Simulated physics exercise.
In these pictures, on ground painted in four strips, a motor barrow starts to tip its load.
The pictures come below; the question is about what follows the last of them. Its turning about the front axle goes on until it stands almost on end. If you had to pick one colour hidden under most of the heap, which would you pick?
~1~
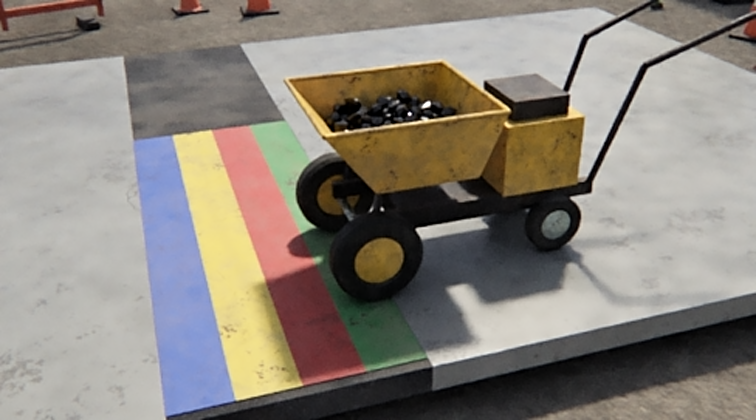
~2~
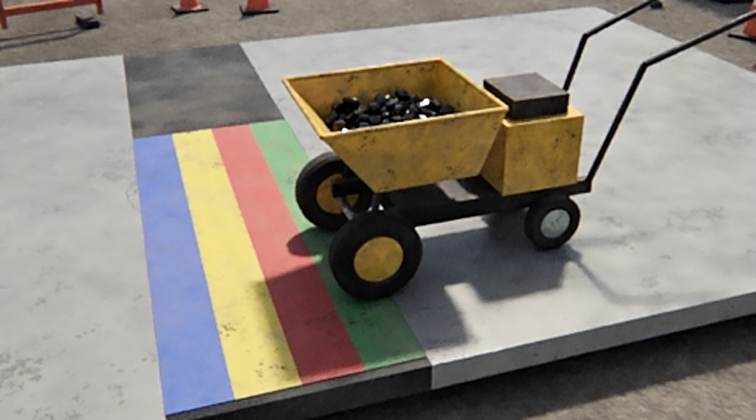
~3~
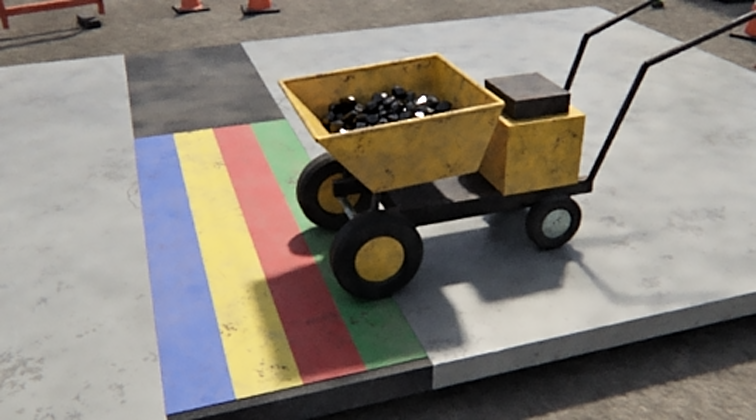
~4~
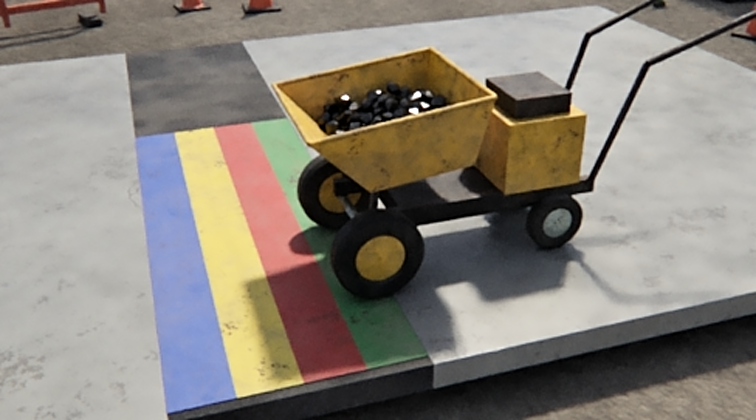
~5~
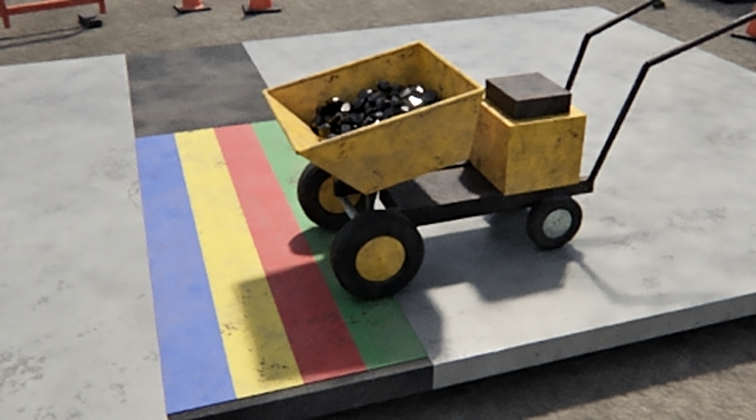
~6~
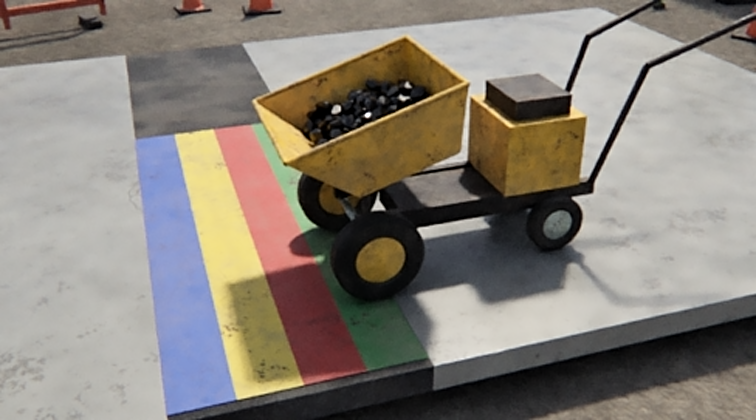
I would pick blue.
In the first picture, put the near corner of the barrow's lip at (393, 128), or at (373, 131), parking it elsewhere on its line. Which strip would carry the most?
At the first spot yellow, at the second the strip in yellow.
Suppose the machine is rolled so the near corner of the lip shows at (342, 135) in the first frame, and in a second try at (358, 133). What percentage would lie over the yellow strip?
First some 20, then 30 per cent.
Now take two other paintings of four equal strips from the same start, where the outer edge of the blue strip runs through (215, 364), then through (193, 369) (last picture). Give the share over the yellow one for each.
The first one comes out at 0 percent, while the second comes out at 0 percent.
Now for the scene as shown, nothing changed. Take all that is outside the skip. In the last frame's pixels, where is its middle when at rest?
Close to (181, 284) in the last view.
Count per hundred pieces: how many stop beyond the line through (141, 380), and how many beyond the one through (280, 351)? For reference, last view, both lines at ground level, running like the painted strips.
Close to 10 % and 70 %, in that order.
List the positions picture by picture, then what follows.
Lip of the skip at (325, 138), level; top of the load at (390, 120), lumps of coal; green strip at (377, 326); red strip at (318, 338); yellow strip at (257, 351); blue strip at (193, 364), in the first frame.
Lip of the skip at (322, 137), level; top of the load at (388, 119), in the second frame.
Lip of the skip at (318, 140), tipped barely; top of the load at (397, 112), in the third frame.
Lip of the skip at (310, 144), tipped a little; top of the load at (392, 109), in the fourth frame.
Lip of the skip at (299, 152), tipped a little; top of the load at (396, 105), in the fifth frame.
Lip of the skip at (286, 164), tipped clearly; top of the load at (406, 114); green strip at (378, 325); red strip at (319, 338); yellow strip at (258, 350); blue strip at (194, 363), in the sixth frame.
Soon after the last picture, skip tipped steeply; all in the skip.
A little later, skip tipped right over; most in the skip; a stray few over the yellow strip; a small part over the blue strip.
Later still, skip tipped right over; about a third in the skip; a small part over the yellow strip; about half over the blue strip; a small part off the paint.
At rest, skip tipped right over; about a third in the skip; none over the green strip; none over the red strip; a small part over the yellow strip; about half over the blue strip; a small part off the paint.
